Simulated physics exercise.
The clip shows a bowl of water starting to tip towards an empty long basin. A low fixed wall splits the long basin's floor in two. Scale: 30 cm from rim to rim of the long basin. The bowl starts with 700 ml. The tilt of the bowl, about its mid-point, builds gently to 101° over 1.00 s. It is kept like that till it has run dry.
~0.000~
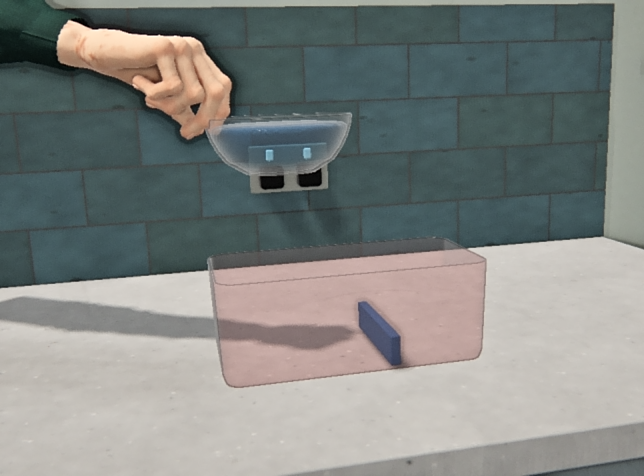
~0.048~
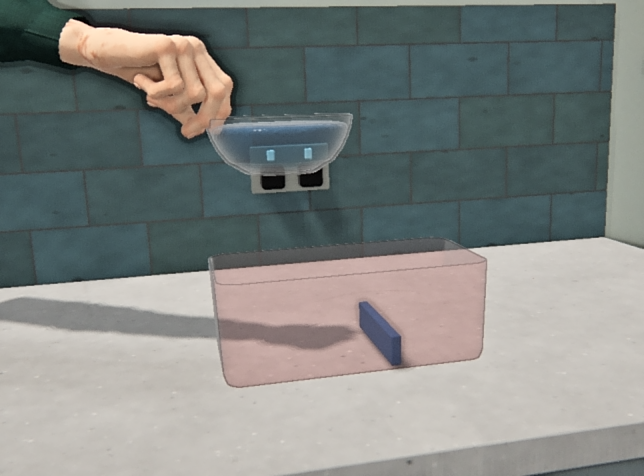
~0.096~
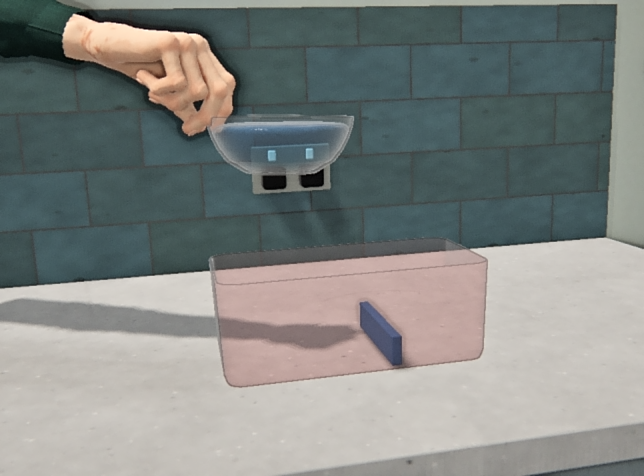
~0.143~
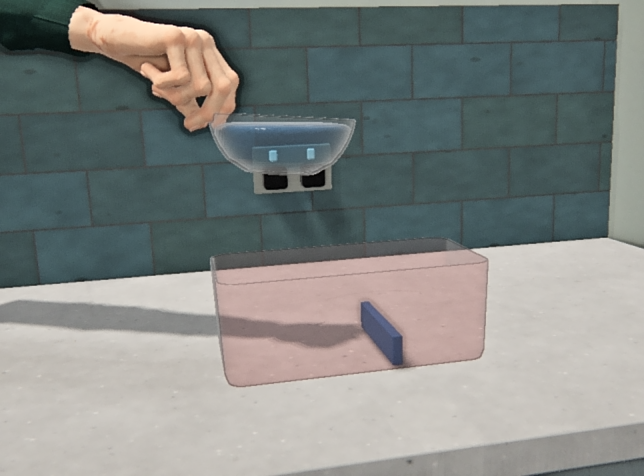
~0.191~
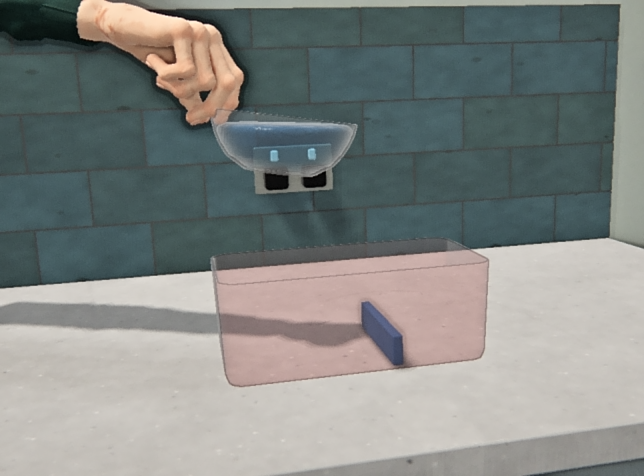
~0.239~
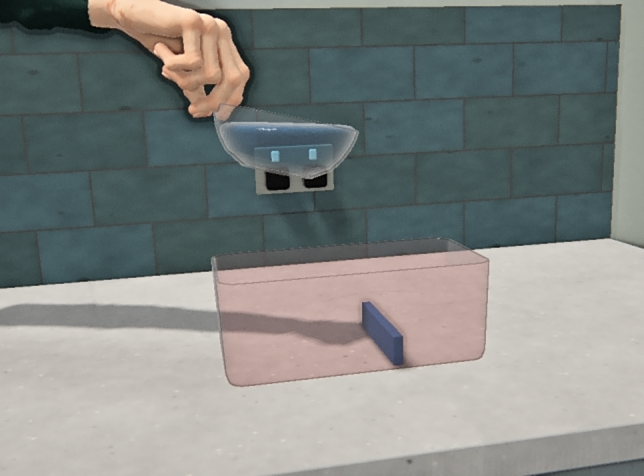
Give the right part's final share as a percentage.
About 66 per cent.
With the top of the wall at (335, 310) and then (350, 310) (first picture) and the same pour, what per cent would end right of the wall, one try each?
First 95, then 85 per cent.
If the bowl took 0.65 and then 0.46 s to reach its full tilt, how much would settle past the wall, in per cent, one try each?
In turn about 50 and 50 per cent.
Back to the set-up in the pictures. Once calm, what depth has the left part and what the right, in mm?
Left about 8 mm, right about 32 mm.
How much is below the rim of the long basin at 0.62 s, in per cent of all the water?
About 32 per cent.
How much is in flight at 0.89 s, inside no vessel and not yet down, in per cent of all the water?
About 4 per cent.
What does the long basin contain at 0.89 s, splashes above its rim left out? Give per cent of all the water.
About 96 per cent.
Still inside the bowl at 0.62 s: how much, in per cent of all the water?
About 28 per cent.
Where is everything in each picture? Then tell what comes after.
In the first picture, it leans 0°; its right rim is at (348, 115); the water meets the walls at (209, 128) and (344, 123); the long basin's rim runs from (211, 271) to (464, 250); the wall's top is at (378, 319).
In the second picture, it leans 1°; its right rim is at (349, 116); the water meets the walls at (209, 128) and (344, 123).
In the third picture, it leans 2°; its right rim is at (350, 118); the water meets the walls at (211, 127) and (345, 125).
In the fourth picture, it leans 5°; its right rim is at (352, 122); the water meets the walls at (213, 126) and (348, 126).
In the fifth picture, it leans 9°; its right rim is at (354, 127); the water meets the walls at (216, 126) and (350, 126).
In the sixth picture, it leans 14°; its right rim is at (355, 133); the water meets the walls at (219, 125) and (353, 127).
Then, 0.62 s in, the tilt is 69° and 27 per cent is still to pour, 2 is left of the wall and 30 right of it.
Then, 0.89 s in, the tilt is 98° and 0 per cent is still to pour, 23 is left of the wall and 73 right of it.
Then, 1.18 s in, the tilt is 101° and 0 per cent is still to pour, 31 is left of the wall and 68 right of it.
Then, 1.50 s in, the tilt is 101° and 0 per cent is still to pour, 32 is left of the wall and 67 right of it.
Finally, 32 per cent lies left of the wall, 66 right of it and 1 outside.
